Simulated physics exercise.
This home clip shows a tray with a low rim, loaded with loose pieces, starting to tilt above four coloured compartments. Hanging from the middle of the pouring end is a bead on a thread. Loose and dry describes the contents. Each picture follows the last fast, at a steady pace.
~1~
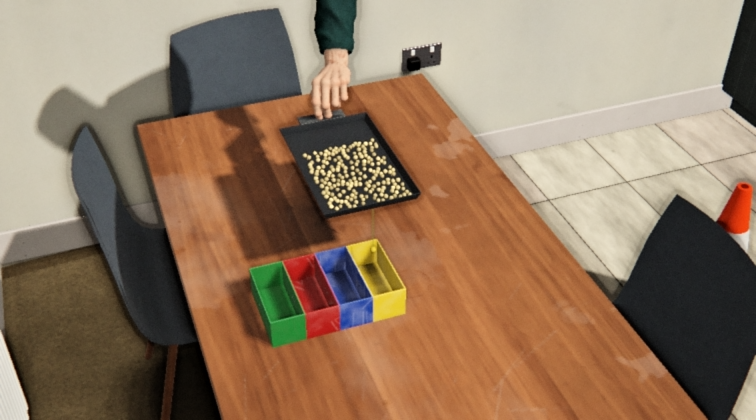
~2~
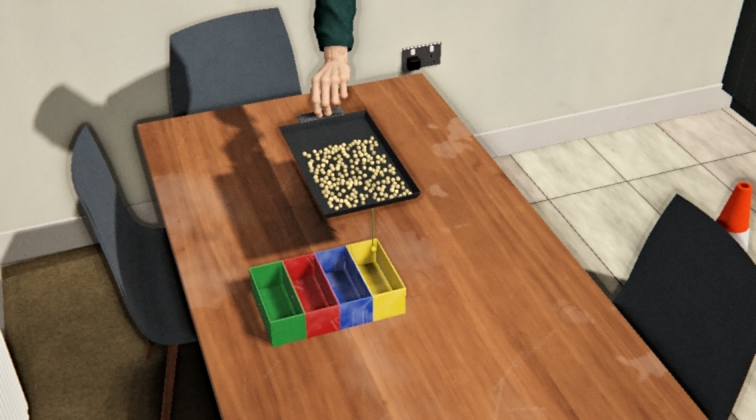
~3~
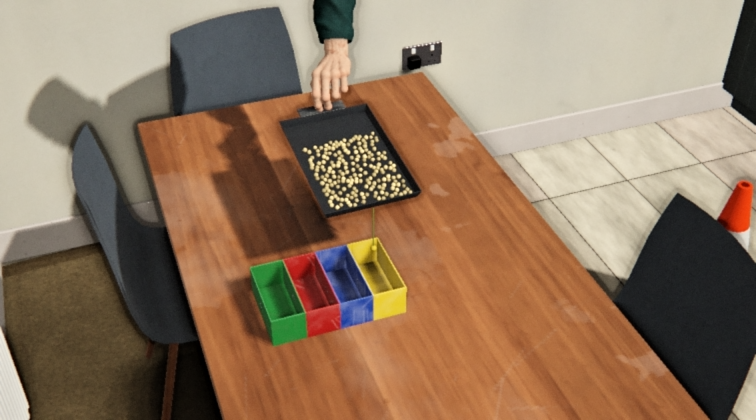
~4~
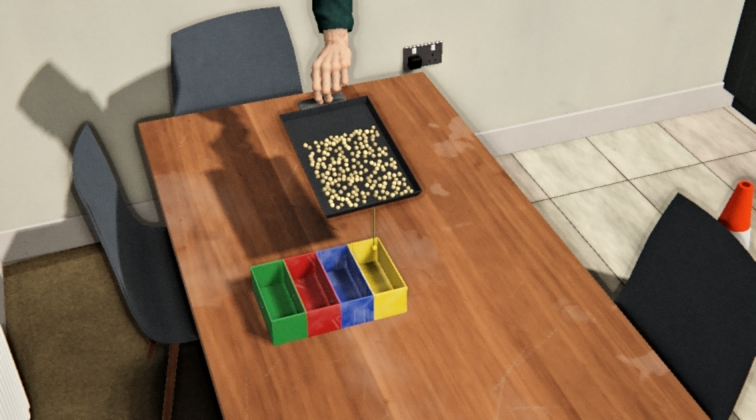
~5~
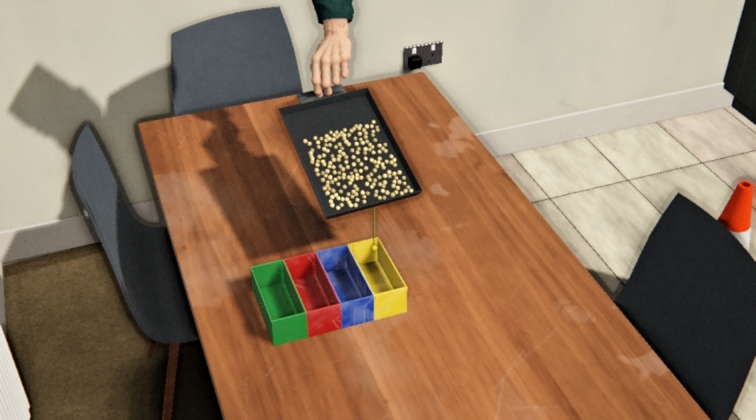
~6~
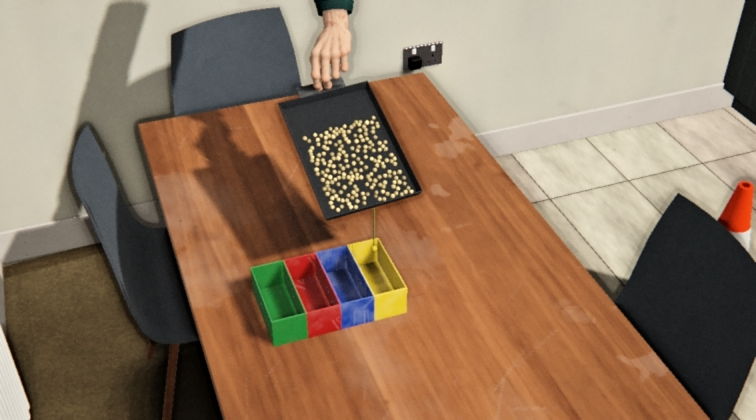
A dark, low-rimmed tray scattered with small, pale beans sits at the far end of a wooden table, seen from above at an angle in a room with grey chairs. A hand in a dark green sleeve holds its far edge, with green, red, blue and yellow compartments nearer the viewer. The hand gradually raises that edge, tilting the tray slightly towards its near left corner, while the camera stays still.
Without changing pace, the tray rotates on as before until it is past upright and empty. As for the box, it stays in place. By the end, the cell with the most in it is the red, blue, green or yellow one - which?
The blue one.
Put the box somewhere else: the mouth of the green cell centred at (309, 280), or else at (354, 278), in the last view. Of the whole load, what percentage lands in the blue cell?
About 20 per cent, then about 0 per cent.
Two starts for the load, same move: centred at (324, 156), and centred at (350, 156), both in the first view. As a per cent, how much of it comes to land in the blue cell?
Around 70 percent the first time and around 60 percent the second time.
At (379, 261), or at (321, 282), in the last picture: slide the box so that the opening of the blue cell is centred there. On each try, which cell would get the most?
Red, then the cell in yellow.
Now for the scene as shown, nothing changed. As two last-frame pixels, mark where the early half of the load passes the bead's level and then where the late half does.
About (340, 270) to begin with, then about (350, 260).
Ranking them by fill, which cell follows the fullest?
That would be yellow.
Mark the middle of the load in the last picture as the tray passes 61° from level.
Somewhere near pixel (353, 203).
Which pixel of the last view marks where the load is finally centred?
Near pixel (349, 299).
Soon, tray tipped steeply; nearly all on the tray; a stray few in the red cell; a stray few in the blue cell; a stray few in the yellow cell; a stray few falling or outside the box.
A while on, tray tipped past a quarter turn; a stray few on the tray; about half in the blue cell; about a quarter in the yellow cell; a small part in the red cell; a small part falling or outside the box.
Towards the end, tray tipped past a quarter turn; about two thirds in the blue cell; about a quarter in the yellow cell; a small part in the red cell; a stray few falling or outside the box.
Finally, tray tipped past a quarter turn; about two thirds in the blue cell; about a quarter in the yellow cell; a small part in the red cell; none in the green cell; a stray few outside the box.
